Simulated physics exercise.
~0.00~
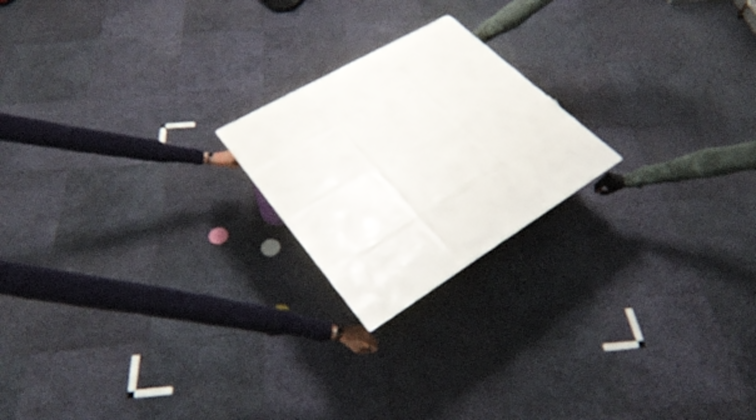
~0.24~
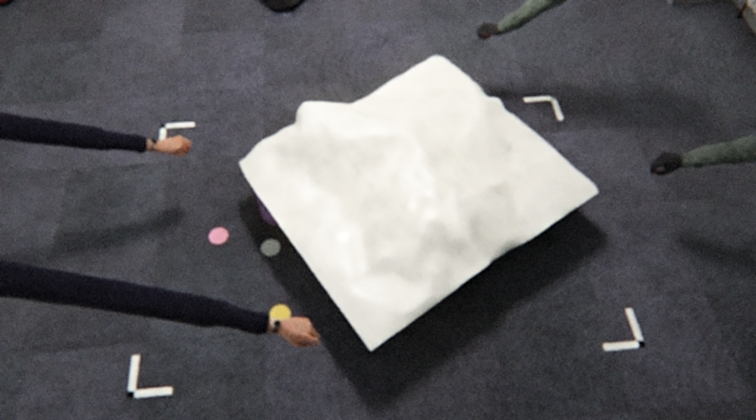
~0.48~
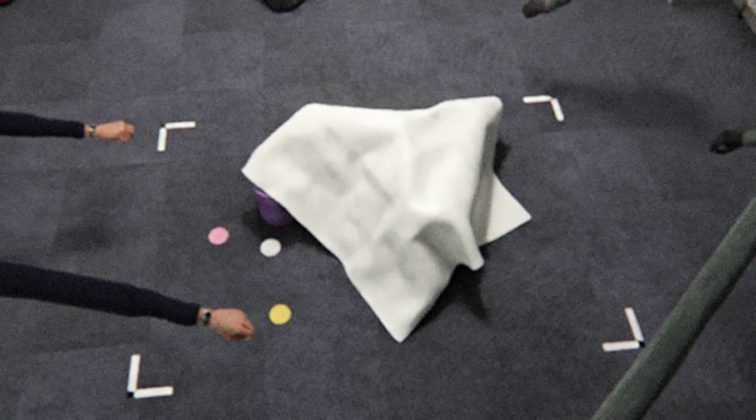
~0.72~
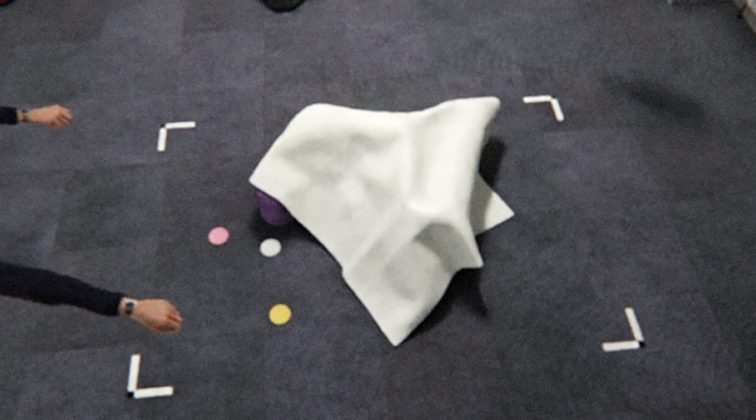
White tarp held level by two people drops over hidden objects and settles in peaks, leaving three small discs uncovered beside it.
